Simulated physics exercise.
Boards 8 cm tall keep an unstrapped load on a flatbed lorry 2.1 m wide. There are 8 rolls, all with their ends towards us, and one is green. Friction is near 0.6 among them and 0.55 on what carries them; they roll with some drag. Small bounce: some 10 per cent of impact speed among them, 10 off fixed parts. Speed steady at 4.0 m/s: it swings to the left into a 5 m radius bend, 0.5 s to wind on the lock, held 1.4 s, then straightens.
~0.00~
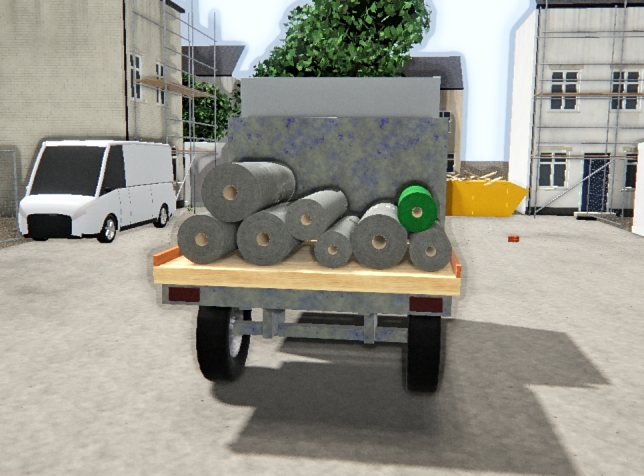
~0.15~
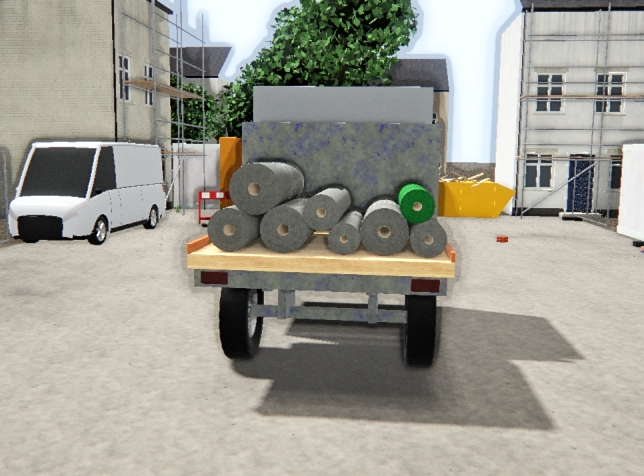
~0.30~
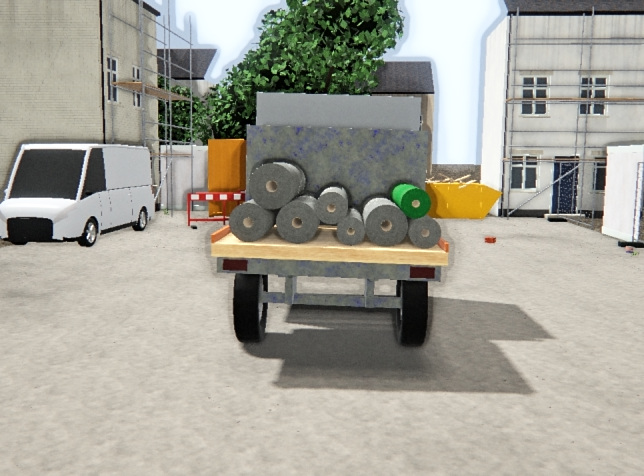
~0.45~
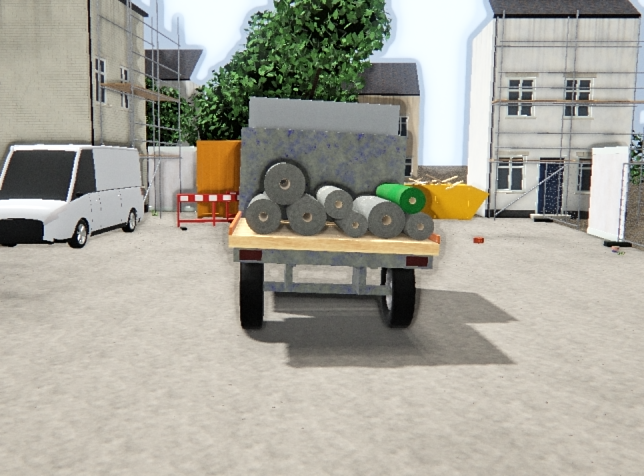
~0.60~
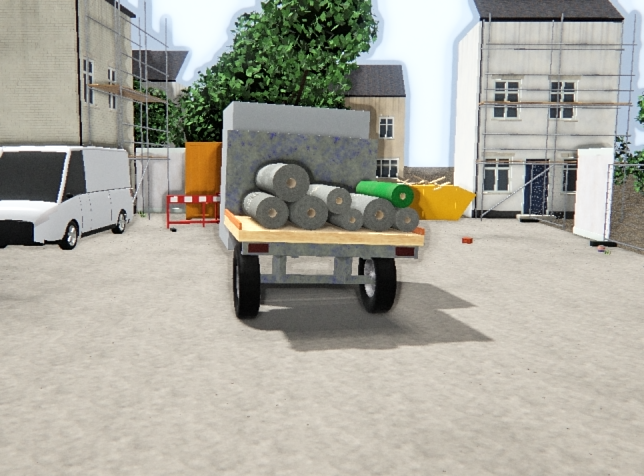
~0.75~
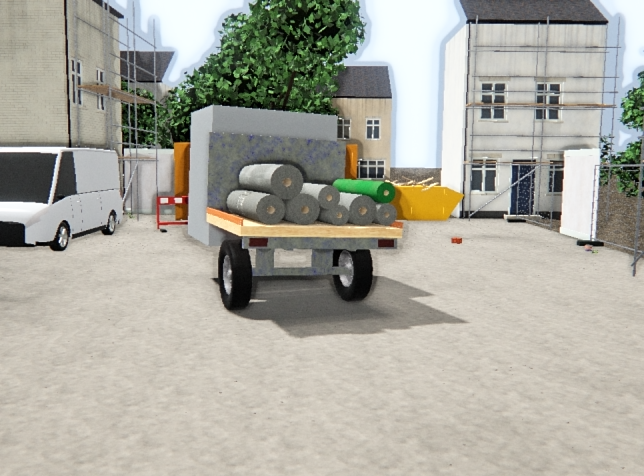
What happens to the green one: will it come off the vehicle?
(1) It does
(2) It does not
Option 1: It does.
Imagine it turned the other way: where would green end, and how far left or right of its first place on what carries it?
I reckon some 25 cm toward the left.
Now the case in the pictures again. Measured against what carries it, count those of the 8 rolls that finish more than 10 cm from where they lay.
The number you get is 5.
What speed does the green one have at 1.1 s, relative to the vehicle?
Speed approx. 2.0 m/s.
Then, 1.1 s in, green is over the right board and falling; 1 gone from the deck.
Then, 1.3 s in, green is over the right board and falling; 1 gone from the deck.
In the end (3.1 s), green is over the right board and gone; 1 gone from the deck.
